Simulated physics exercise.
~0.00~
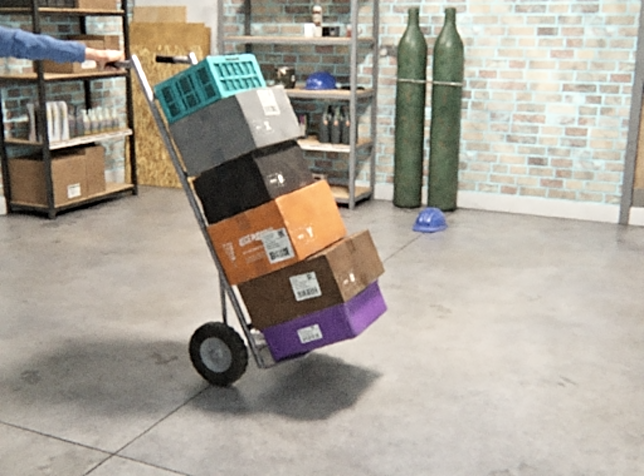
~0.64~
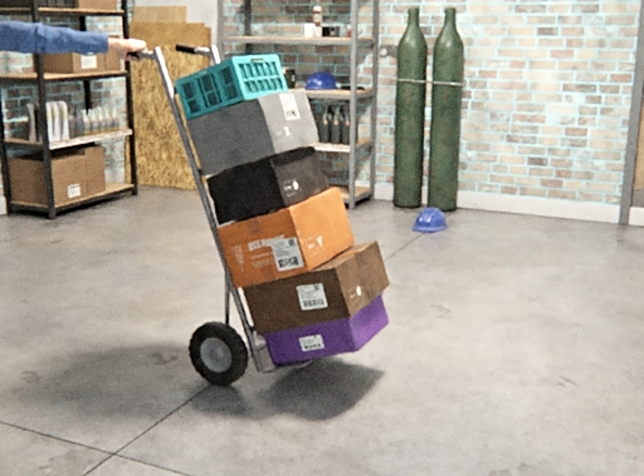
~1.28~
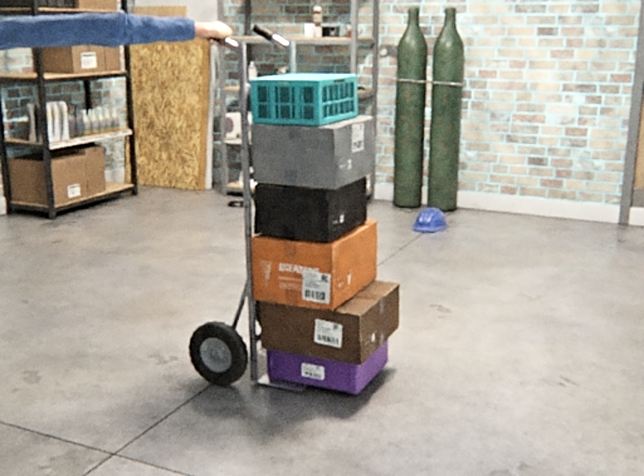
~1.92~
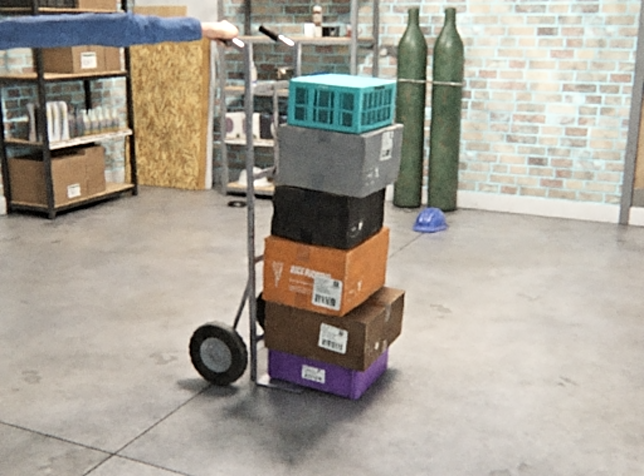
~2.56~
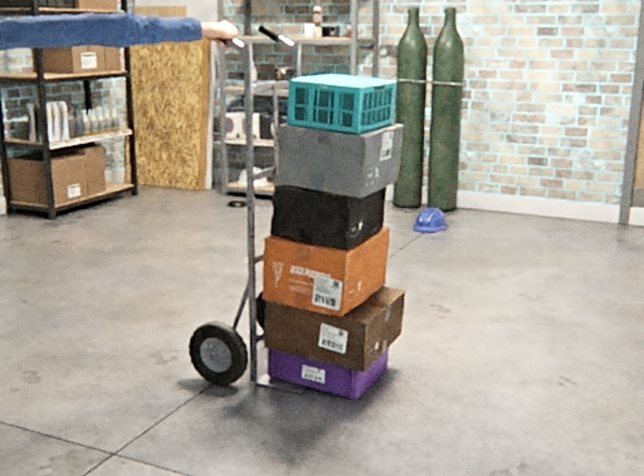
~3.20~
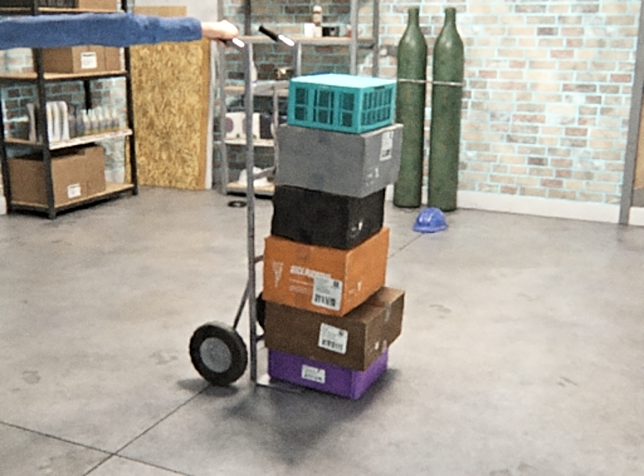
Blue-sleeved arm tipping a loaded sack truck upright, the stacked boxes and turquoise crate sliding right but staying piled.
